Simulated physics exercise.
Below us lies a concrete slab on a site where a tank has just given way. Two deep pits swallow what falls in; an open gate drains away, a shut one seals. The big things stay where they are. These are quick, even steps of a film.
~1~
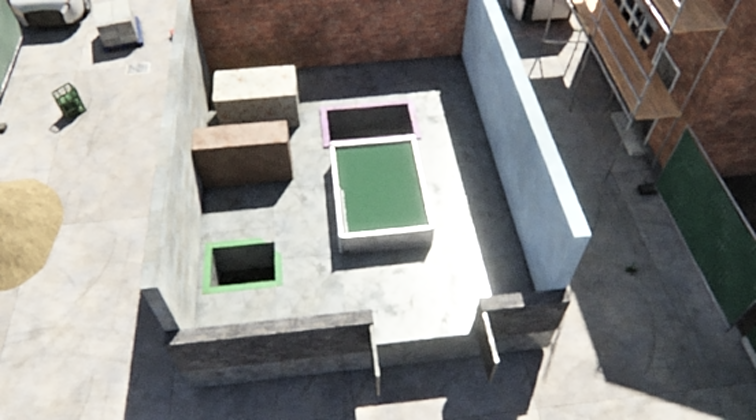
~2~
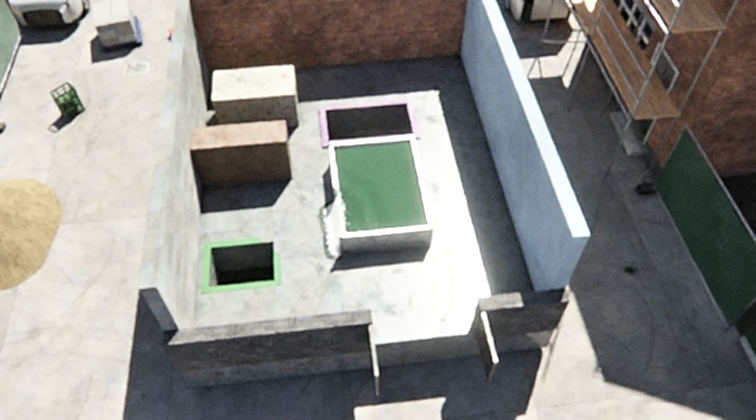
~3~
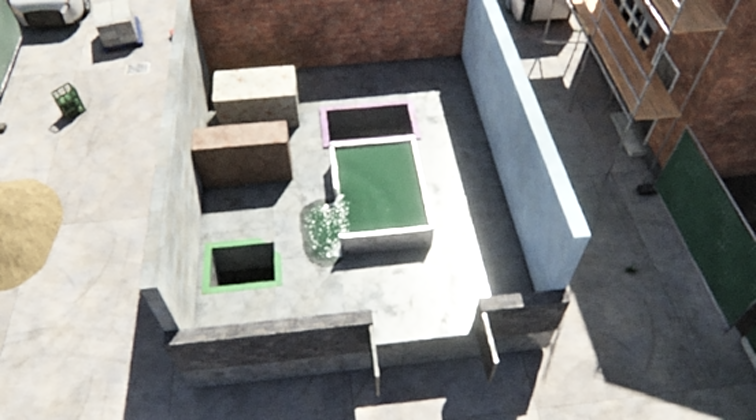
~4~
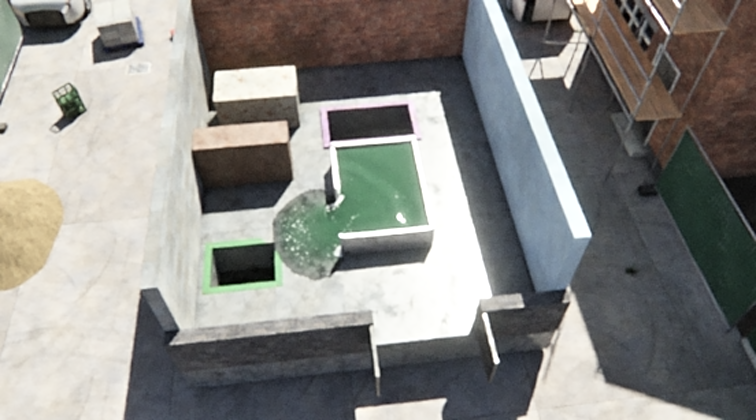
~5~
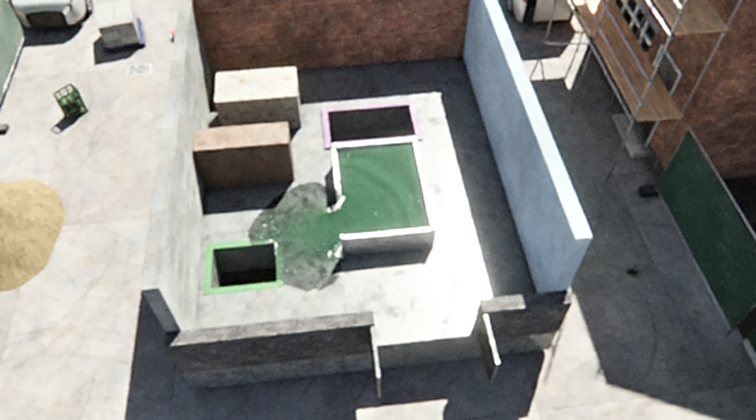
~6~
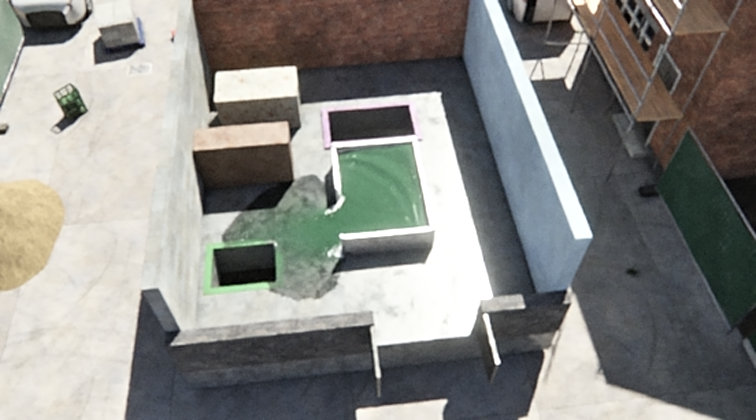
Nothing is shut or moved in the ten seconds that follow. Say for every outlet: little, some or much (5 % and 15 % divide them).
In the end: The gate takes not even 5 %; the purple pit takes not even 5 %; the green pit takes above 15 %.
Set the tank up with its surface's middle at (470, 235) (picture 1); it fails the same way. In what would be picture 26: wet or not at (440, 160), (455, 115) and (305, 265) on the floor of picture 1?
In that order: Dry, no water, flooded.
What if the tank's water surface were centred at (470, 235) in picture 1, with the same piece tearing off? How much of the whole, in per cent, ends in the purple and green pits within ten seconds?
In per cent: Purple 0, green 55.
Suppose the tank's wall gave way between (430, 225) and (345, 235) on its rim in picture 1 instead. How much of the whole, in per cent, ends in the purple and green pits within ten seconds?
Per cent: Purple 0, green 20.
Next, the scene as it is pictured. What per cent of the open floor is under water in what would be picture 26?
About 25 per cent.
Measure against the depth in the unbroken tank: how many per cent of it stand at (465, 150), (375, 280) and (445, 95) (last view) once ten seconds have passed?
In that order: 0, 2 and 0 per cent.
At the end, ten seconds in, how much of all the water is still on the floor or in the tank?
Near 36 in a hundred.
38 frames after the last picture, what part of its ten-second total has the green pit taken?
Near 75 in a hundred.
A moment on, water covers 20 % of the floor; the gate 0 %, the purple pit 0 %, the green pit 8 %.
Next, water covers 20 % of the floor; the gate 0 %, the purple pit 0 %, the green pit 16 %.
Then, water covers 25 % of the floor; the gate 0 %, the purple pit 0 %, the green pit 28 %.
Later, water covers 30 % of the floor; the gate 0 %, the purple pit 0 %, the green pit 48 %.
In the end, water covers 35 % of the floor; the gate 0 %, the purple pit 0 %, the green pit 64 %.
